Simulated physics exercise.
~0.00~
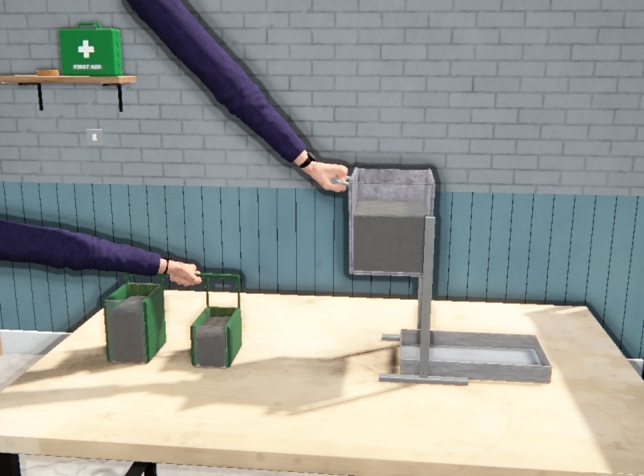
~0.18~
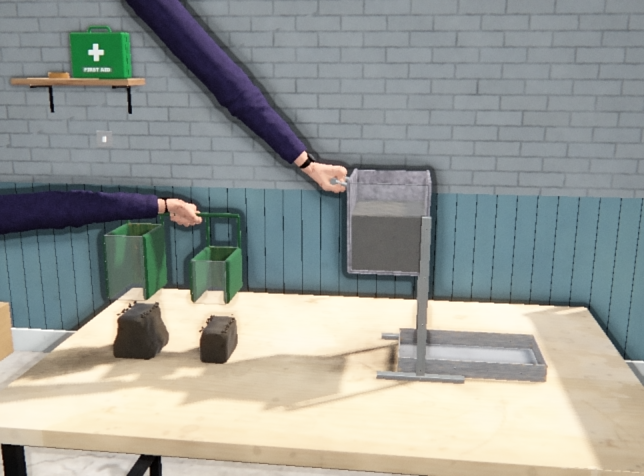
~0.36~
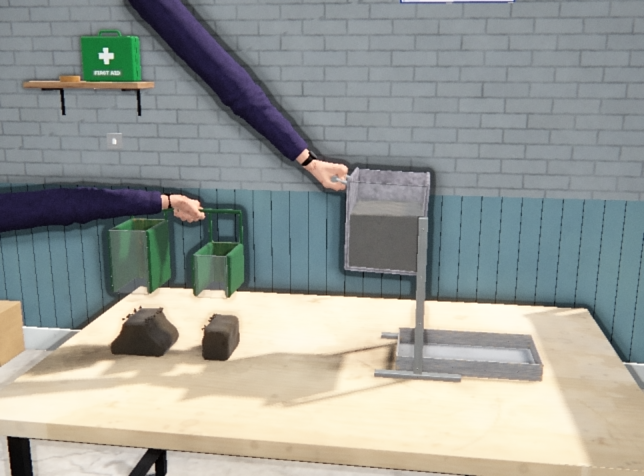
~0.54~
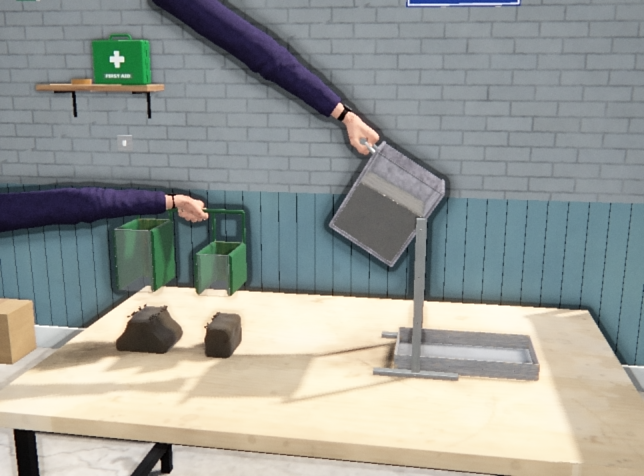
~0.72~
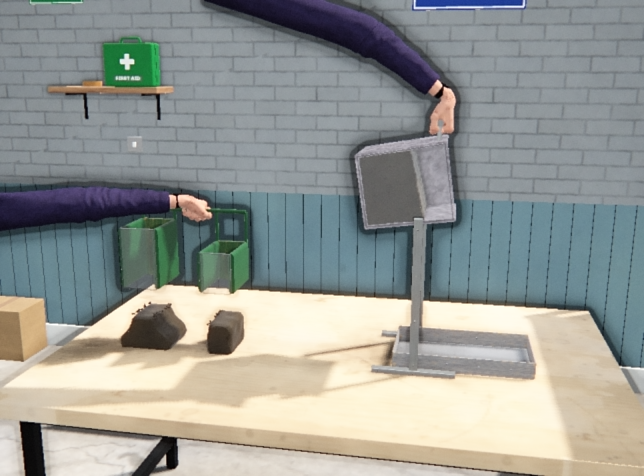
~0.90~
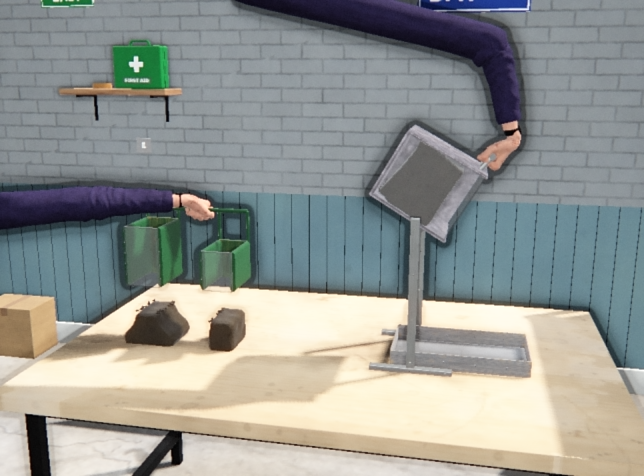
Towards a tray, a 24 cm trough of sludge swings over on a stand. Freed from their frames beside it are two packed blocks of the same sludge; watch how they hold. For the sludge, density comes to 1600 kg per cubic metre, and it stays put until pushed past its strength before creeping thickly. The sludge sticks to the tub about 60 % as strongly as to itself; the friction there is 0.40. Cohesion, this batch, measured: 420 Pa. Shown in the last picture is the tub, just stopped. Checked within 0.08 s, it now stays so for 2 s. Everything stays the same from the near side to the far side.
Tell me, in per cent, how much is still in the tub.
Something like 0 out of 100.
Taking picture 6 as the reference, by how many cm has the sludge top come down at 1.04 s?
About 12 cm.
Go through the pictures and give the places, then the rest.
Handle-side rim at (353, 182), tilt 0 degrees; top of the sludge at (428, 217); blocks stand 16 cm, 10 cm (left to right), in the first frame.
Handle-side rim at (351, 183), tilt 0 degrees; top of the sludge at (425, 217); blocks stand 13 cm, 9.8 cm (left to right), in the second frame.
Handle-side rim at (351, 181), tilt 2 degrees; top of the sludge at (352, 214); blocks stand 11 cm, 9.7 cm (left to right), in the third frame.
Handle-side rim at (379, 152), tilt 32 degrees; top of the sludge at (364, 183); blocks stand 11 cm, 9.7 cm (left to right), in the fourth frame.
Handle-side rim at (446, 145), tilt 81 degrees; top of the sludge at (406, 152); blocks stand 11 cm, 9.7 cm (left to right), in the fifth frame.
Handle-side rim at (485, 179), tilt 120 degrees; top of the sludge at (422, 143); blocks stand 11 cm, 9.7 cm (left to right), in the sixth frame.
After 1.04 s, the tub is at 120 degrees and holds 62 %.
After 1.21 s, the tub is at 120 degrees and holds 0 %.
After 1.38 s, the tub is at 120 degrees and holds 0 %.
After 1.55 s, the tub is at 120 degrees and holds 0 %.
After 2.90 s, at the end, the tub is at 120 degrees and holds 0 %.
